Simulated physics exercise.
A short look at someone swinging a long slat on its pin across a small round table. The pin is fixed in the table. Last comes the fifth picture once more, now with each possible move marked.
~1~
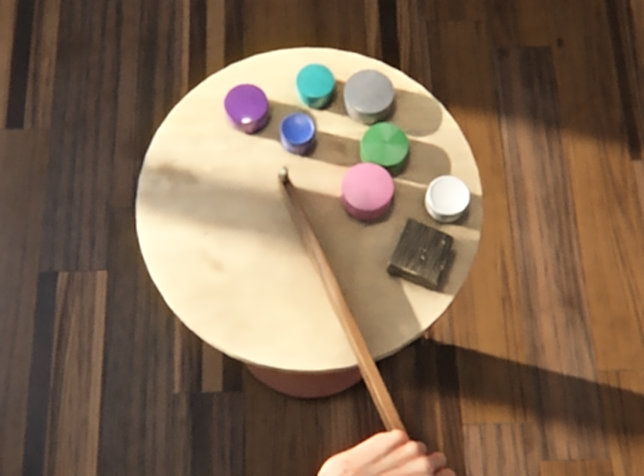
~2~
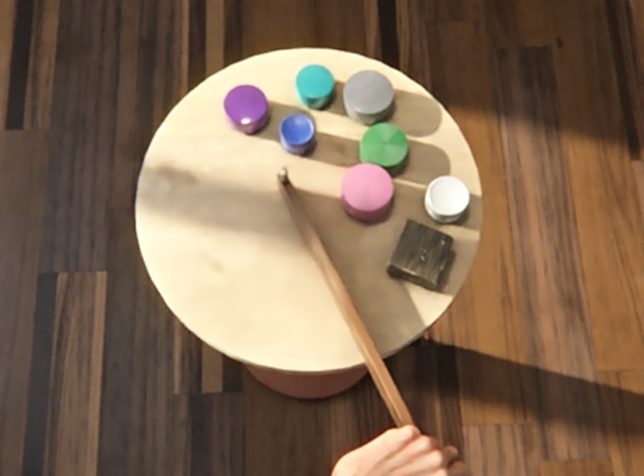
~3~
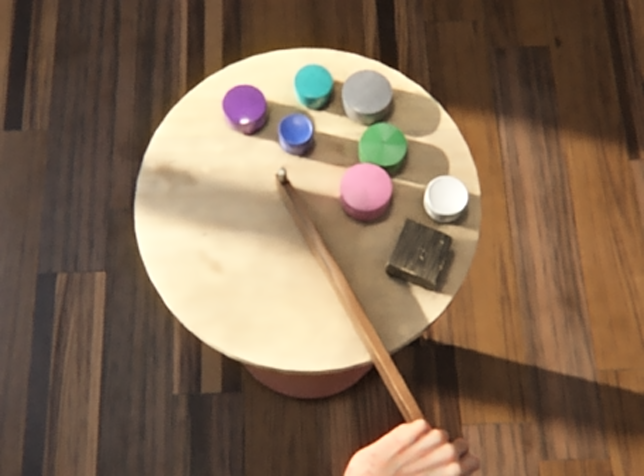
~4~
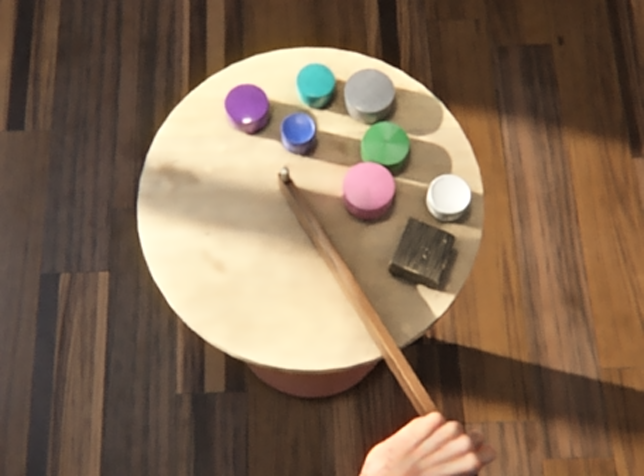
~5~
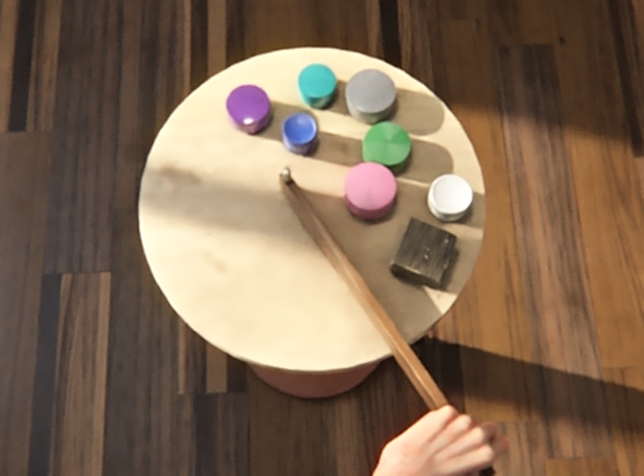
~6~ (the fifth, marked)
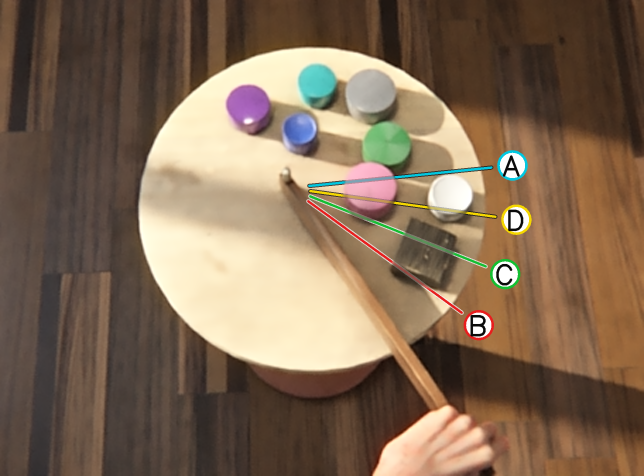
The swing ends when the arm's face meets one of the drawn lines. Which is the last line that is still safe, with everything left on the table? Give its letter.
Line D.
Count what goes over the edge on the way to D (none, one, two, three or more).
In all, none.
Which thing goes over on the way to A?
It is the white jar.
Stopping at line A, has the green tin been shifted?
Yes.
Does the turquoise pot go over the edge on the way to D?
No.
On the copy, A at (401, 177); B at (383, 256); C at (397, 231); D at (403, 204).
On D. First, arm (382, 249); black block (427, 250); white jar (449, 198).
Then, arm (399, 218); white jar (459, 173); black block (441, 211).
Finally, arm (405, 195); white jar (464, 143); black block (442, 180); nothing has fallen.
By contrast, A drops the white jar; B is safe but short; C is safe but short.
